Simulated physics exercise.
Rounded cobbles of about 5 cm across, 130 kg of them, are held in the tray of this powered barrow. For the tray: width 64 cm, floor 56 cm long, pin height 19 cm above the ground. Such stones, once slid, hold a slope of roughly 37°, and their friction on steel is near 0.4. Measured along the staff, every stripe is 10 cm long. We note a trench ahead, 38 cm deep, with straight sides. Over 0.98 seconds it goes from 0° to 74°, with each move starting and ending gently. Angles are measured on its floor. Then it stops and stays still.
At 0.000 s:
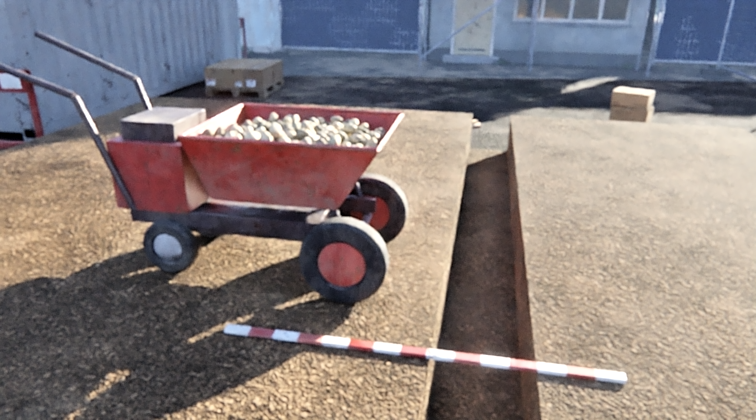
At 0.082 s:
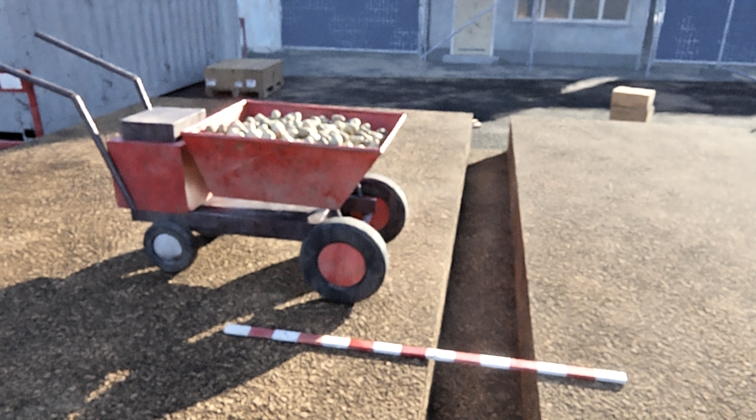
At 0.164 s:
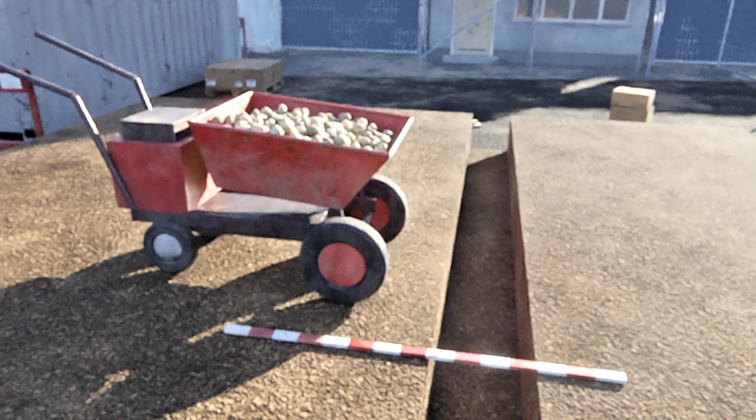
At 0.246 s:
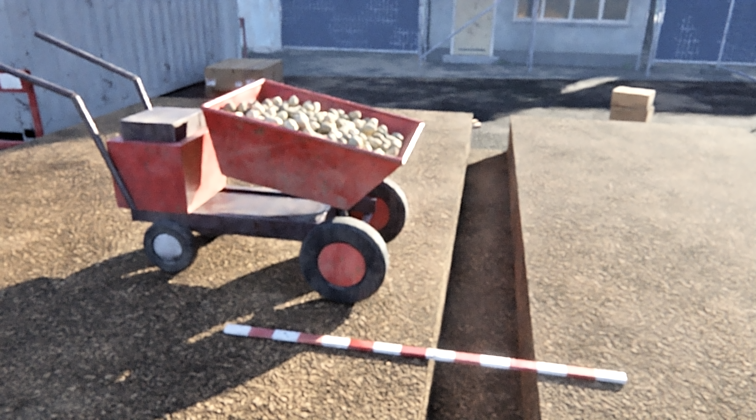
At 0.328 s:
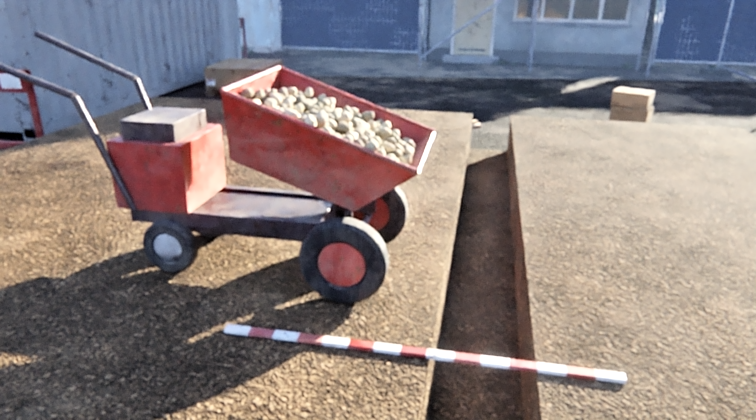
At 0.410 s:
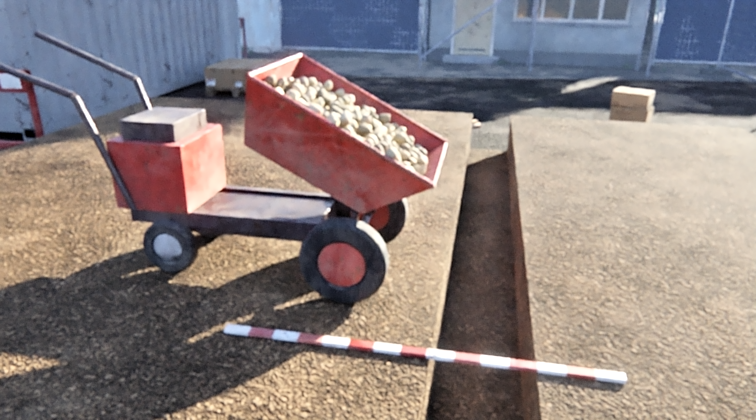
At the start, a red powered barrow loaded with rounded cobbles stands level beside a trench, with a red-and-white staff lying in front. The tray then rises at its back and tilts steadily toward the trench on the right, ending steeply slanted with the stones still inside, while the wheels stay put.
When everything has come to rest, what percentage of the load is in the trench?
About 75 per cent.
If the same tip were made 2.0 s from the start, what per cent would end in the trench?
Near 85 per cent.
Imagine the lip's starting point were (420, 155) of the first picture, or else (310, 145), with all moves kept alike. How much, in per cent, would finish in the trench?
Around 35 and then 90 percent.
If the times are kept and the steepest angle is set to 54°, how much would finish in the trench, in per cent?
Roughly 30%.
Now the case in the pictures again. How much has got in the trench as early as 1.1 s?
Around 30 per cent of it, at that instant.
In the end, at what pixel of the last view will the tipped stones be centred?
Resting centre: About (502, 336).
After 0.7 s the floor is at 63°; 100 % in the tray; the foremost stones are at (473, 215).
After 1.1 s the floor is at 74°; 59 % in the tray, 29 % in the trench, 11 % past the trench; the foremost stones are at (579, 295).
After 1.4 s the floor is at 74°; 23 % in the tray, 51 % in the trench, 25 % past the trench; the foremost stones are at (717, 312).
After 3.4 s the floor is at 74°; 0 % in the tray, 75 % in the trench, 25 % past the trench; the foremost stones are past the picture's edge.
